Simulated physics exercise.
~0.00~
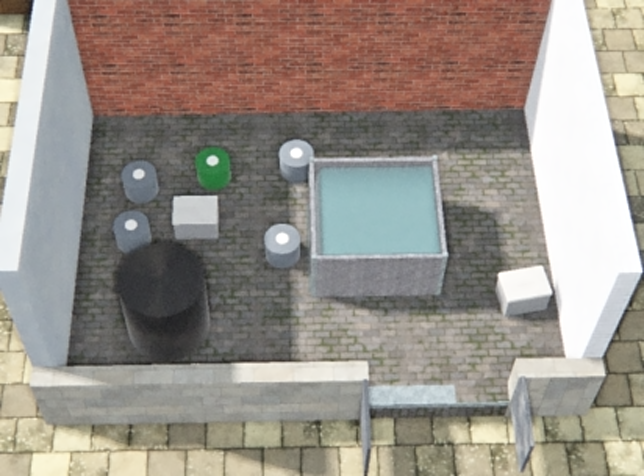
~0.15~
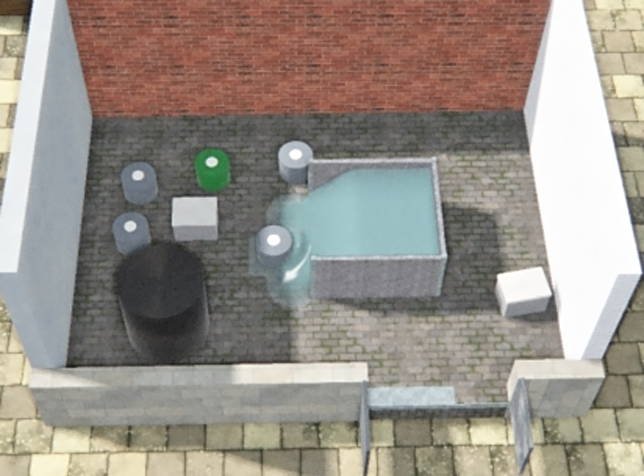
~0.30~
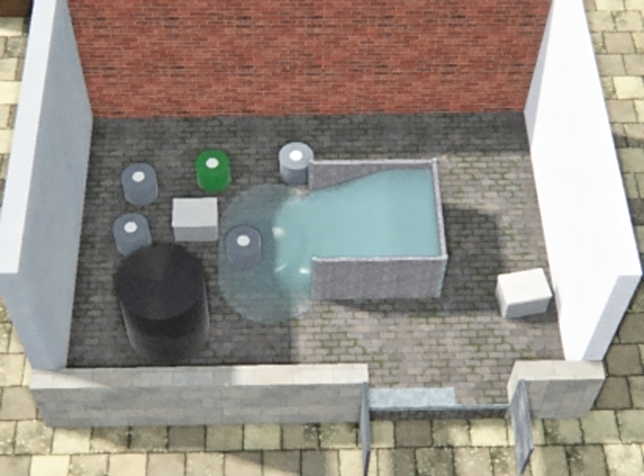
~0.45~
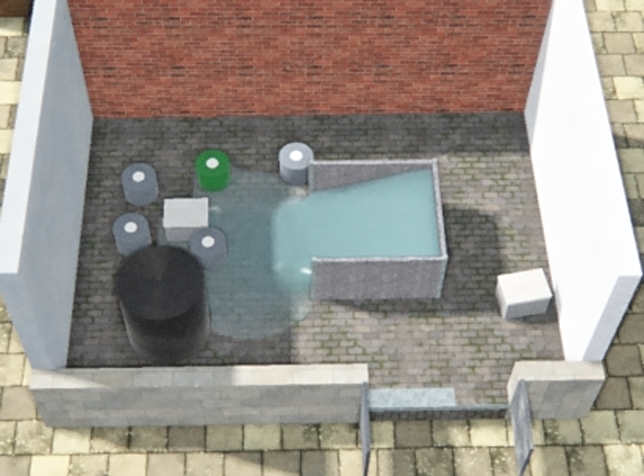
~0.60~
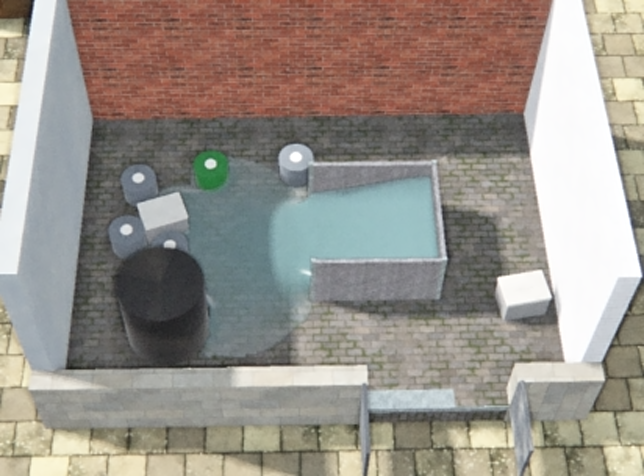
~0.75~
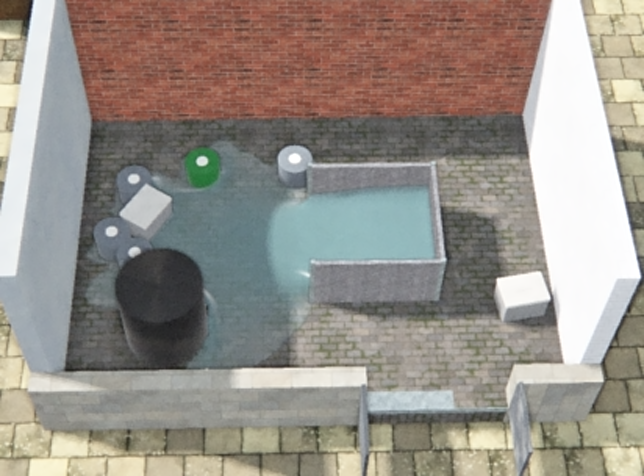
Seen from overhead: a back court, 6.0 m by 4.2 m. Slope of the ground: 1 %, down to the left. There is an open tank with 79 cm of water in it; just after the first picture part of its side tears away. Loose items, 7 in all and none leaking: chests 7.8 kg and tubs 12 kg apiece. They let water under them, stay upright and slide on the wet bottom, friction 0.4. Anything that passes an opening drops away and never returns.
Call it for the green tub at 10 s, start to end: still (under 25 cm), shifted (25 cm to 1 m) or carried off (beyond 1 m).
Carried off.
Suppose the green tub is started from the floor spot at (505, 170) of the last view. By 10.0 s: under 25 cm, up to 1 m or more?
Put there, it wanders off a long way.
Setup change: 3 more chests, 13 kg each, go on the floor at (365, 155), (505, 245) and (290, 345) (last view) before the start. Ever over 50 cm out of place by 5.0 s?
Listed order gives above the limit, within the limit, above the limit.
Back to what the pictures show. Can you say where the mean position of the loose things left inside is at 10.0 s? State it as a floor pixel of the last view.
They average out to somewhere around (381, 236).
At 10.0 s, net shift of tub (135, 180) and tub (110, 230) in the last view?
First 140 cm, then 300 cm.
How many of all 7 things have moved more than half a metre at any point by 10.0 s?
Counting them up, I find 7.
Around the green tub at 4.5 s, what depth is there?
Depth approx. 7 cm.
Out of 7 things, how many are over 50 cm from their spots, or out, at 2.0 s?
My count gives 5.
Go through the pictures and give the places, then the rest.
The green tub at (213, 161) rests on the ground; water covers 2.0 m2; 0 of 7 have shifted, in the first picture.
The green tub at (212, 162), on the bottom; water covers 2.8 m2; 1 of 7 have shifted, in the second picture.
The green tub at (213, 163), on the bottom; water covers 4.0 m2; 1 of 7 have shifted, in the third picture.
The green tub at (213, 163), on the bottom; water covers 5.4 m2; 2 of 7 have shifted, in the fourth picture.
The green tub at (211, 164), on the bottom; 6.6 m2 under water; 3 of 7 have shifted, in the fifth picture.
The green tub at (202, 161) rests on the ground, 14 cm from its start; water covers 7.8 m2; 4 of 7 have shifted, in the sixth picture.
After 2.0 s the green tub is near (126, 108), 1.4 m from its start, afloat; 0 of 7 are out; 4 afloat.
After 4.5 s the green tub is near (313, 118), 1.6 m from its start, aground; 0 of 7 are out; 4 afloat.
After 7.0 s the green tub is near (454, 119), 3.3 m from its start, afloat; 0 of 7 are out; 4 afloat.
After 10.0 s the green tub is near (522, 166), 4.1 m from its start, afloat; 0 of 7 are out; 3 afloat.
